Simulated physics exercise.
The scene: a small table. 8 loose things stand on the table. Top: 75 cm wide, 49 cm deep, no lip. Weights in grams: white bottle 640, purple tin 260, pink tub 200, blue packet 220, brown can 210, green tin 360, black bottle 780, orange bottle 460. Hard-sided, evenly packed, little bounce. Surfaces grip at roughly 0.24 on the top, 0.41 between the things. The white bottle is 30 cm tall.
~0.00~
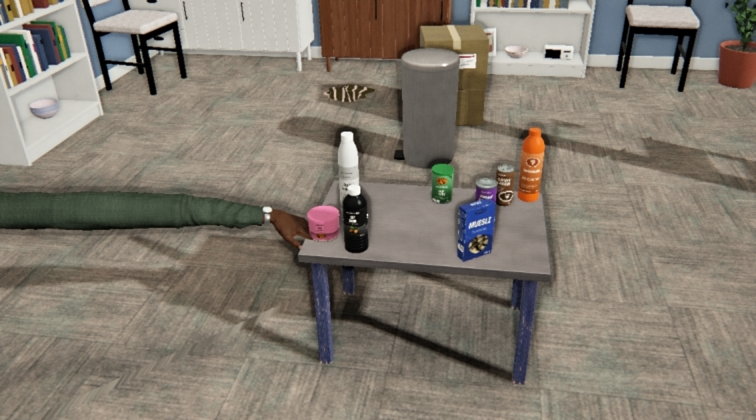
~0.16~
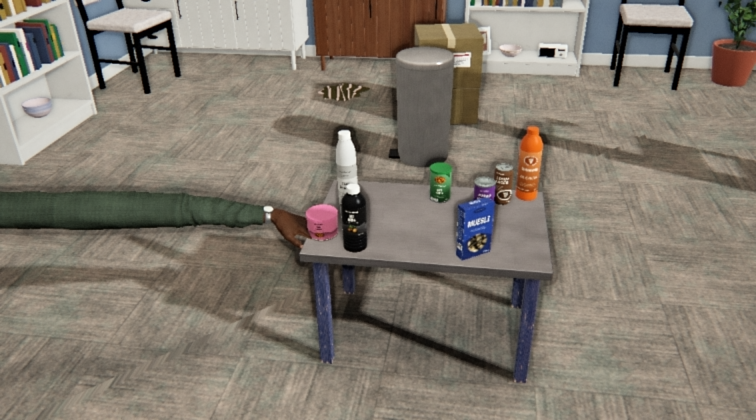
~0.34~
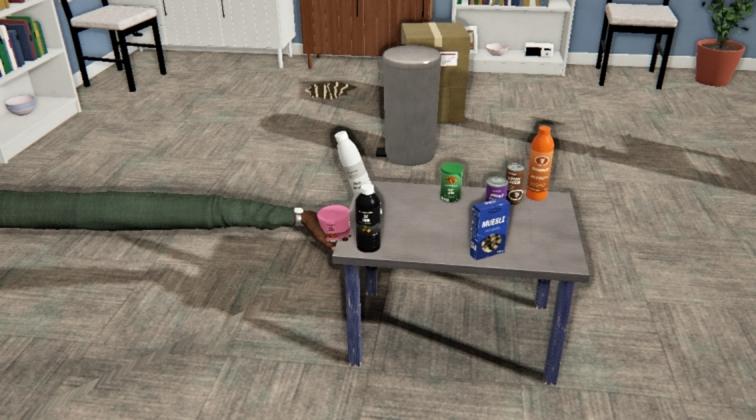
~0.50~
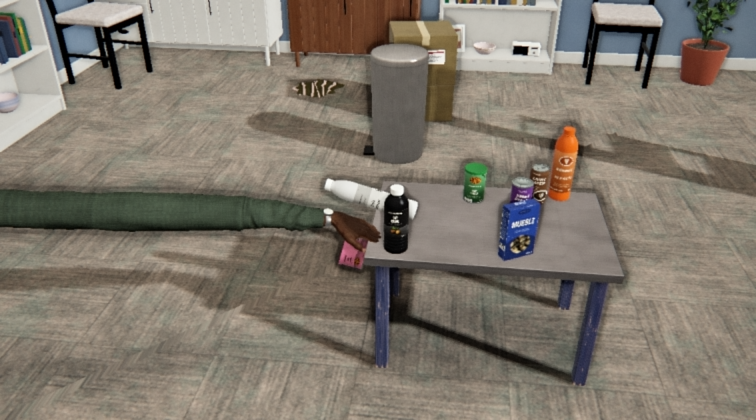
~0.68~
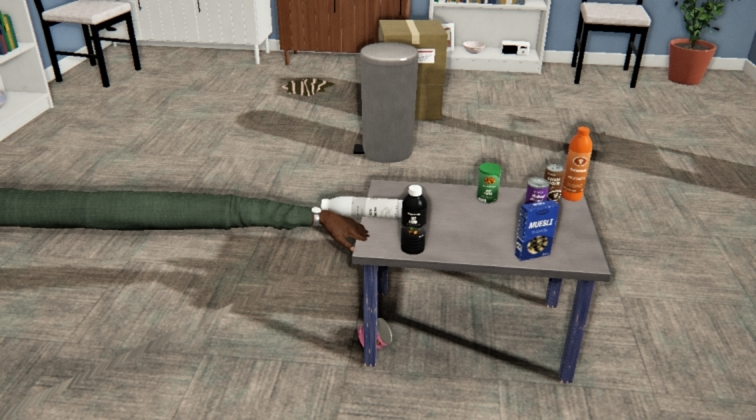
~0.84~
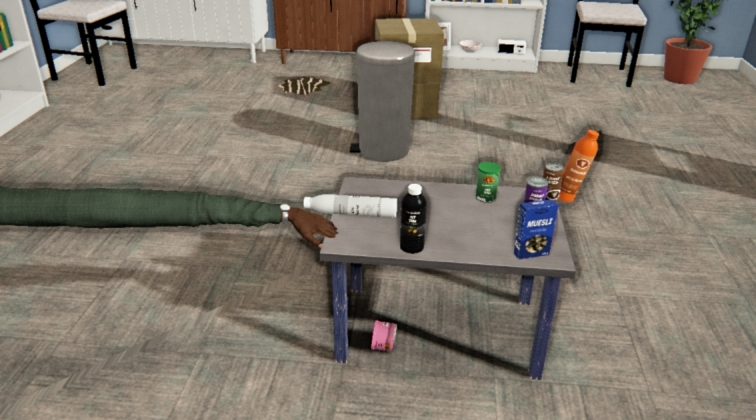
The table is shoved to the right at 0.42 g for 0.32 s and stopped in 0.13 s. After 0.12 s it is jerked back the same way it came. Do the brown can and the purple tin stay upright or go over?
The brown can topples; the purple tin topples.
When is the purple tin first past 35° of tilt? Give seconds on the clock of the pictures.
At about 1.1 s.
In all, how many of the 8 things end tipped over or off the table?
That comes to 5.
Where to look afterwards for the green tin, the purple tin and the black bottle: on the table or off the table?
The green tin is still on the table; the purple tin ends off the table; the black bottle ends on the table.
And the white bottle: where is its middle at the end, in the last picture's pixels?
Near (276, 201).
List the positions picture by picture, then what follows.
In the first picture, brown can (504, 186); purple tin (485, 199).
In the second picture, table 2 cm from its start; white bottle (347, 176); blue packet (475, 229).
In the third picture, table 16 cm from its start; white bottle (357, 176) at 19° to upright; black bottle (368, 217) shifted 7 cm.
In the fourth picture, table 30 cm from its start; white bottle (371, 198) off the table; pink tub (354, 252) off the table.
In the fifth picture, table 29 cm from its start; white bottle (368, 207) on its side; blue packet (536, 231).
In the sixth picture, table 20 cm from its start; brown can (551, 184) shifted 11 cm; purple tin (535, 198) shifted 10 cm.
Around 0.94 s, table 9 cm from its start; brown can now off the table; purple tin shifted 19 cm near (527, 198); white bottle on its side.
Around 1.04 s, table 1 cm from its start; purple tin and blue packet now off the table; white bottle on its side; black bottle shifted 23 cm.
Around 1.24 s, white bottle on its side; black bottle shifted 18 cm; green tin shifted 18 cm.
Finally (1.7 s), off the table and tipped over, purple tin, pink tub, brown can and orange bottle; on their side or leaning hard on the table, white bottle; not toppled but over 5 cm from the start, blue packet, green tin and black bottle.
